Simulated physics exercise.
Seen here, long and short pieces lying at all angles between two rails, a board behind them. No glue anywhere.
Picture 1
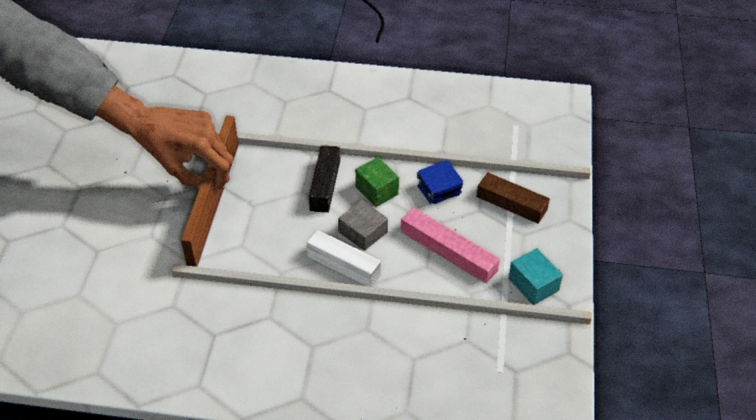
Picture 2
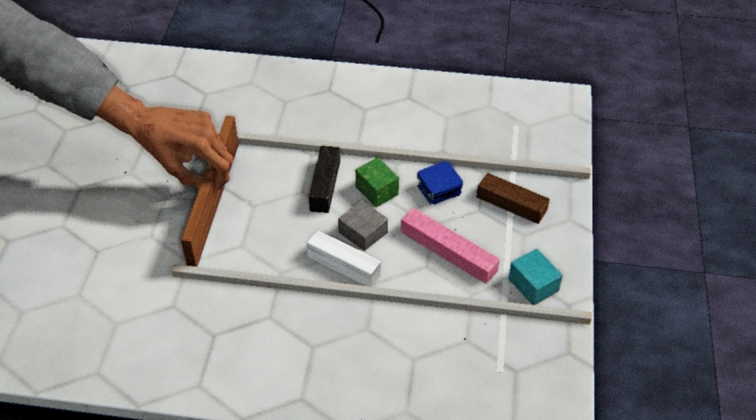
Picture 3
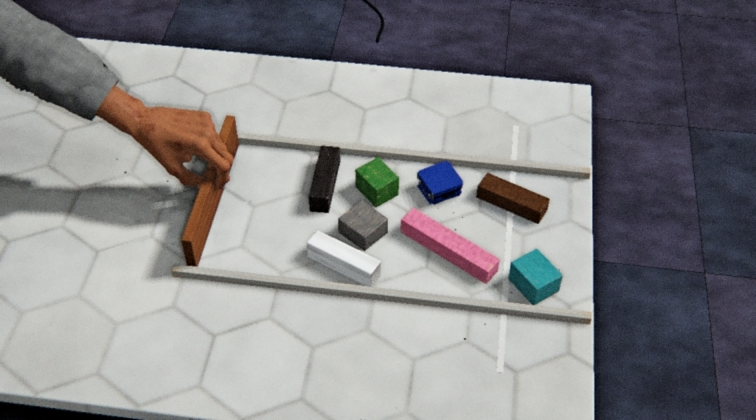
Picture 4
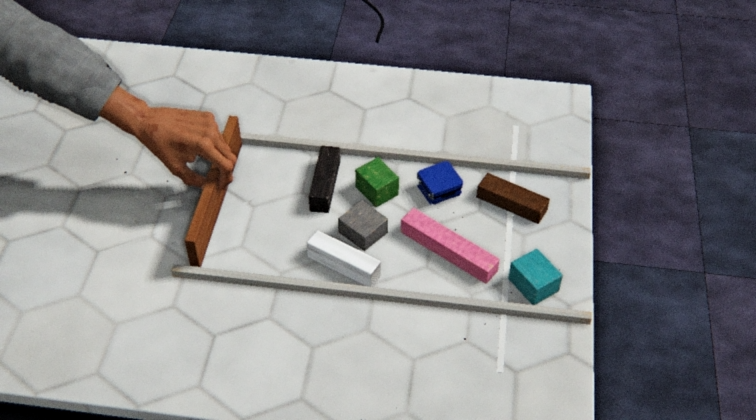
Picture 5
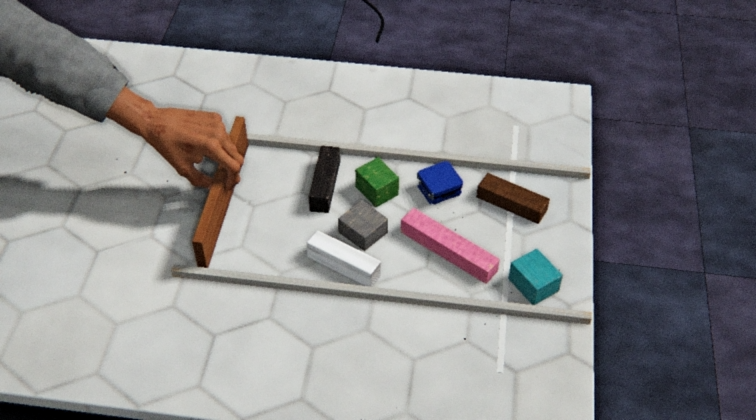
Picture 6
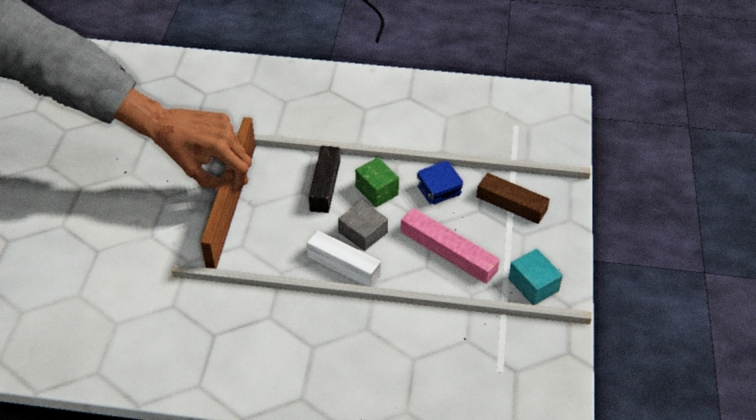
Hand sliding a wooden board slightly right between two rails on a hexagon-patterned surface, the scattered coloured blocks ahead lying still.
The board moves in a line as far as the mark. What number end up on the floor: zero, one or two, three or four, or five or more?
As it turns out, the number that fall off is one or two.
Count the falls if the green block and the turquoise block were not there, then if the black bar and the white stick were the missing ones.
Fallen: 0, and 0 in the other try.
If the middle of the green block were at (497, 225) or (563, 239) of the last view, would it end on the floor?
In turn it holds on; does not fall.
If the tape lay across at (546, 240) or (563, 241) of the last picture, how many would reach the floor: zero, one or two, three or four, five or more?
In that order: Either three or four; 5 or more.
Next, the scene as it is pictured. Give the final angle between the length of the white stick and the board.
Some 65 degrees.
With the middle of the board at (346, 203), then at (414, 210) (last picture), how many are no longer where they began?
At the one place 4, at the other 8.
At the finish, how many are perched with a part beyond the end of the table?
Overhanging: 2.
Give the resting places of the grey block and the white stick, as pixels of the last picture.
First (534, 248), then (545, 284).
Early on, none off yet; turquoise block at rest near (535, 277); brown bar at rest near (513, 198); pink bar at rest near (449, 245).
Finally, the number that fall off is one or two; lost, brown bar and turquoise block.
